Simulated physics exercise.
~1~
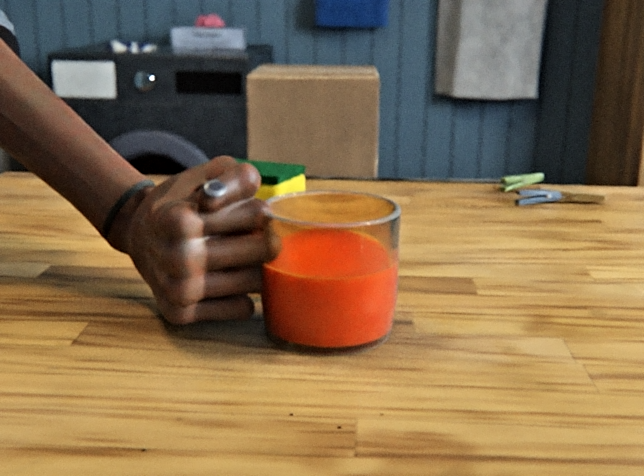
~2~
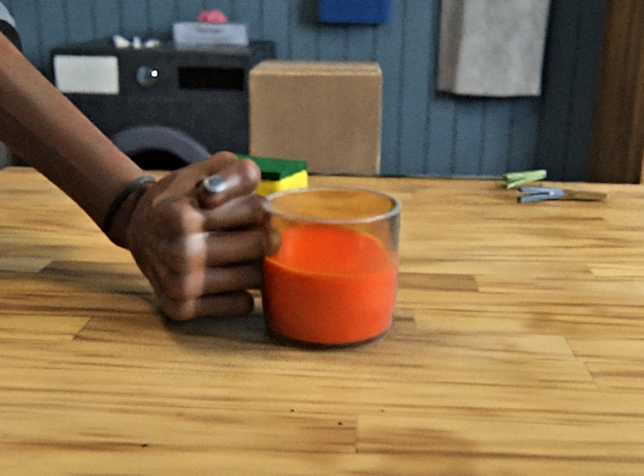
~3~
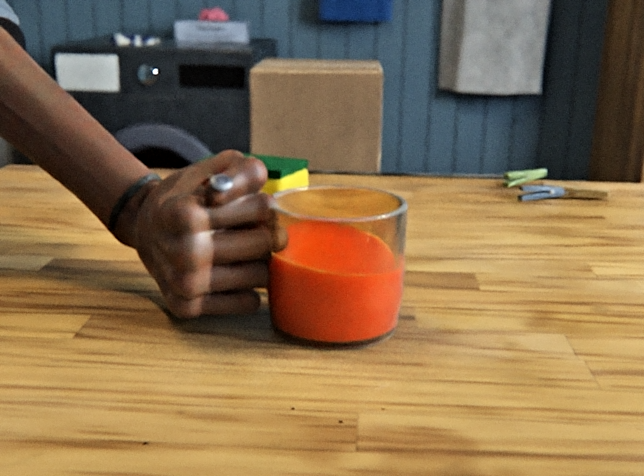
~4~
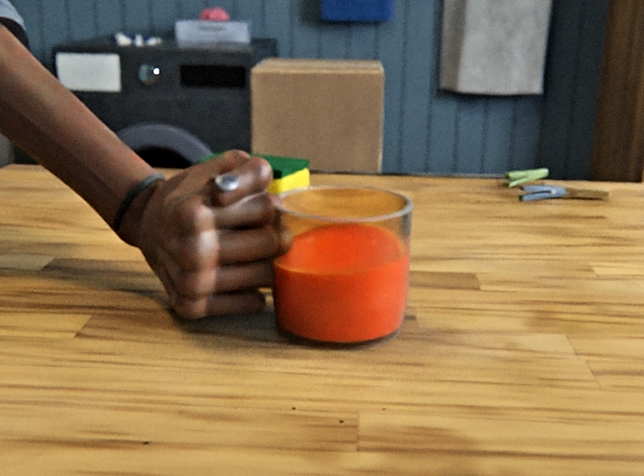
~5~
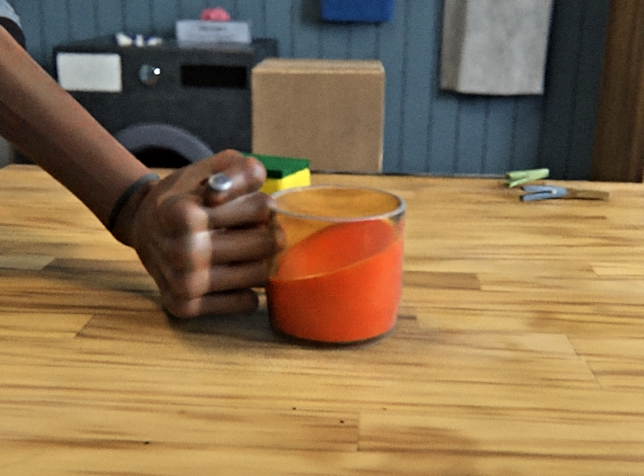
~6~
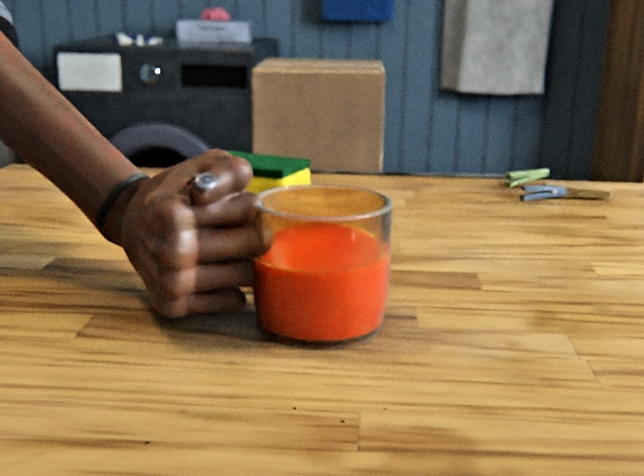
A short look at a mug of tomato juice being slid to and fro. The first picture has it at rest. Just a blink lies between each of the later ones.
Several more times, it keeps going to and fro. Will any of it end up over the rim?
Yes.
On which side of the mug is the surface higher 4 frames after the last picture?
Higher on the right edge.
A moment on, the highest wave so far goes over the rim.
When it is over, the highest wave so far goes over the rim; some is on the top.
